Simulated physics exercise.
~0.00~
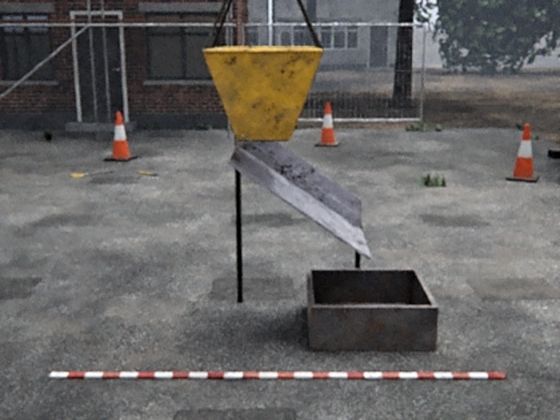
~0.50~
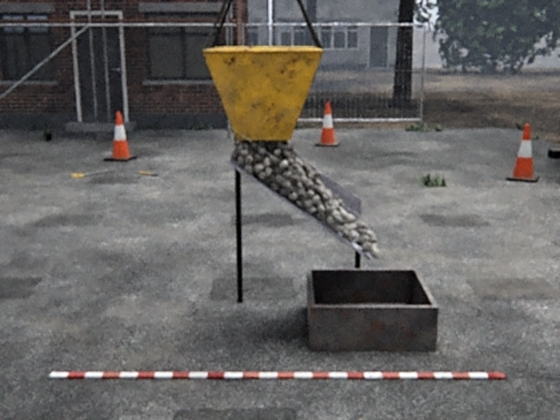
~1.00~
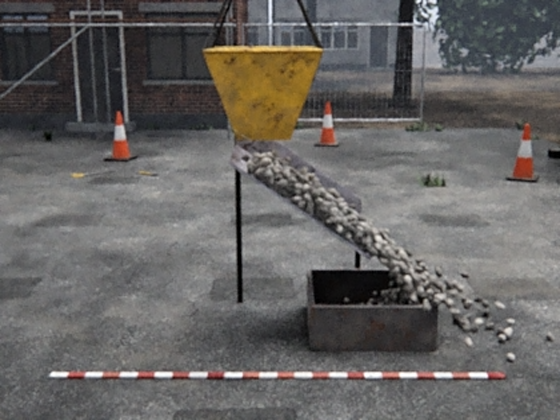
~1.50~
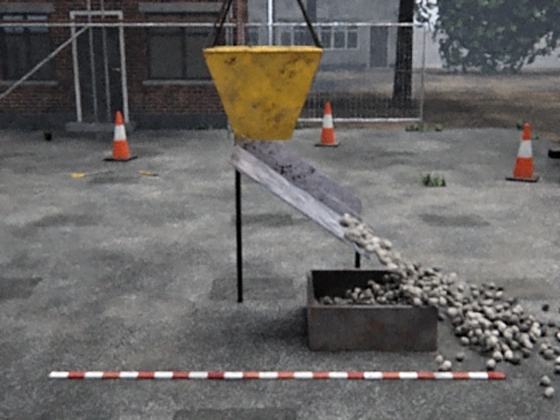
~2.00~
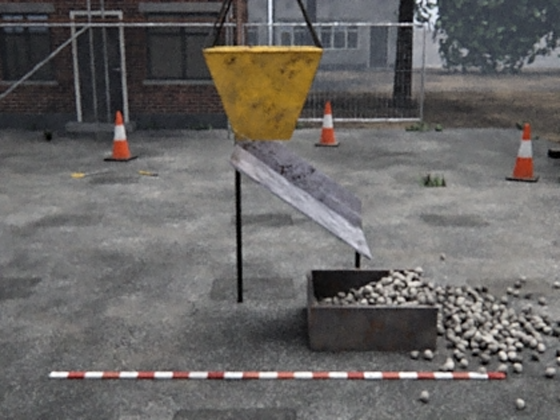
Grey cobbles dropping from a yellow skip, sliding down a steel chute, most landing in the bin and many spilling right.
